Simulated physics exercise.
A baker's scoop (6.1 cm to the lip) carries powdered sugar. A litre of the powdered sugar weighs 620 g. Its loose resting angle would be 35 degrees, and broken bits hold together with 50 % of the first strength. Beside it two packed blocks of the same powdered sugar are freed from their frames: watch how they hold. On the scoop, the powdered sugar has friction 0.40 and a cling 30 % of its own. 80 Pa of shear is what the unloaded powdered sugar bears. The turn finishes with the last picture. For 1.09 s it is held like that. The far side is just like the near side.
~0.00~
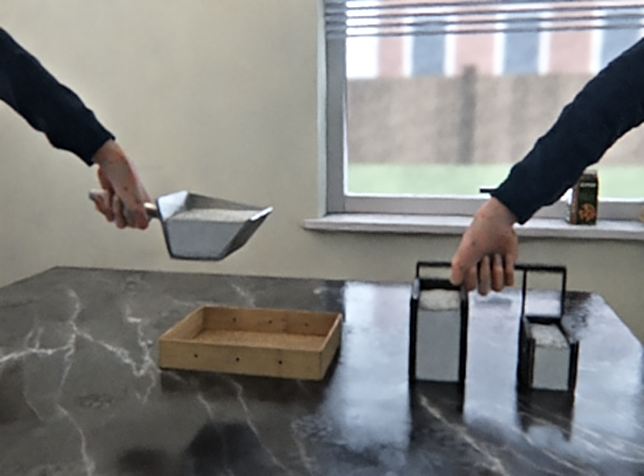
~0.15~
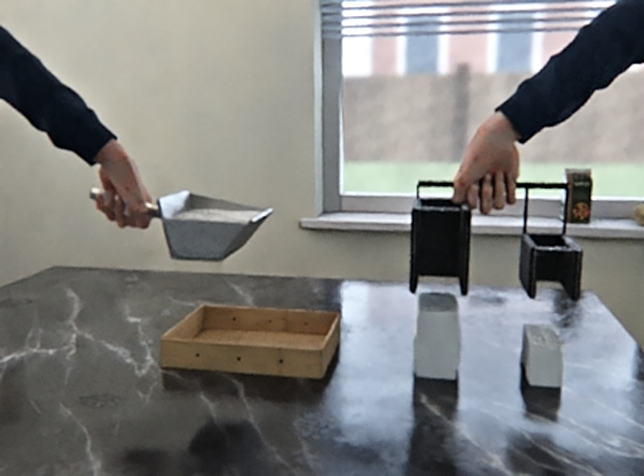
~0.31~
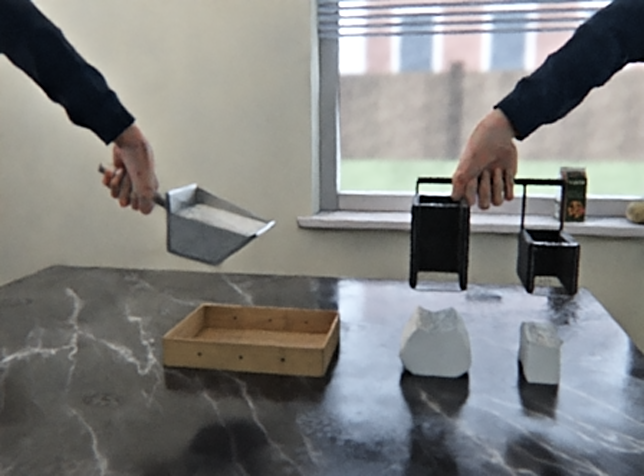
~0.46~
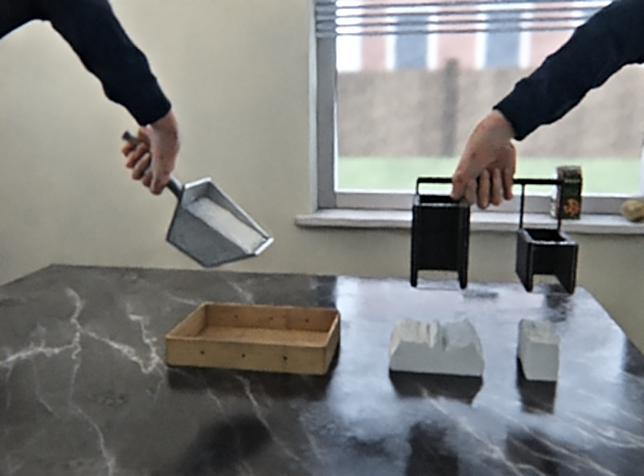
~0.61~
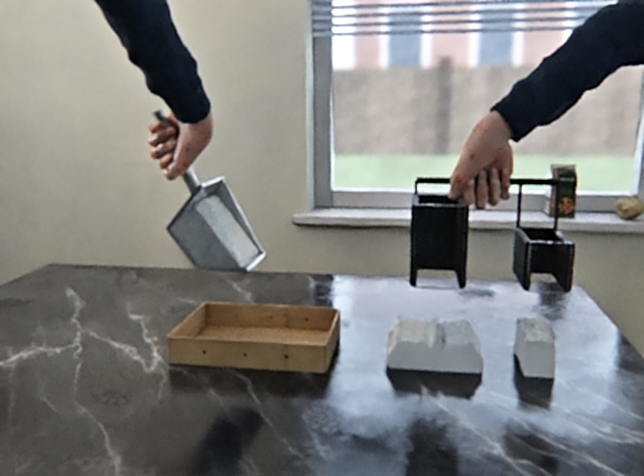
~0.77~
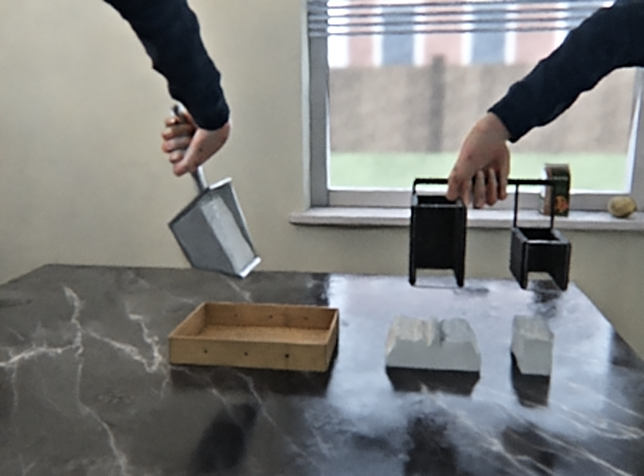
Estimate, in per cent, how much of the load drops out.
I would say about 0 per cent of the load drops out.
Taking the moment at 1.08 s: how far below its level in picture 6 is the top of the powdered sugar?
Around 0.0 centimetres, give or take.
After 0.91 s, the scoop is at 62 degrees and 0 % has left it.
After 1.08 s, the scoop is at 62 degrees and 0 % has left it.
After 1.25 s, the scoop is at 62 degrees and 0 % has left it.
After 1.42 s, the scoop is at 62 degrees and 0 % has left it.
After 1.53 s, at the end, the scoop is at 62 degrees and 0 % has left it.
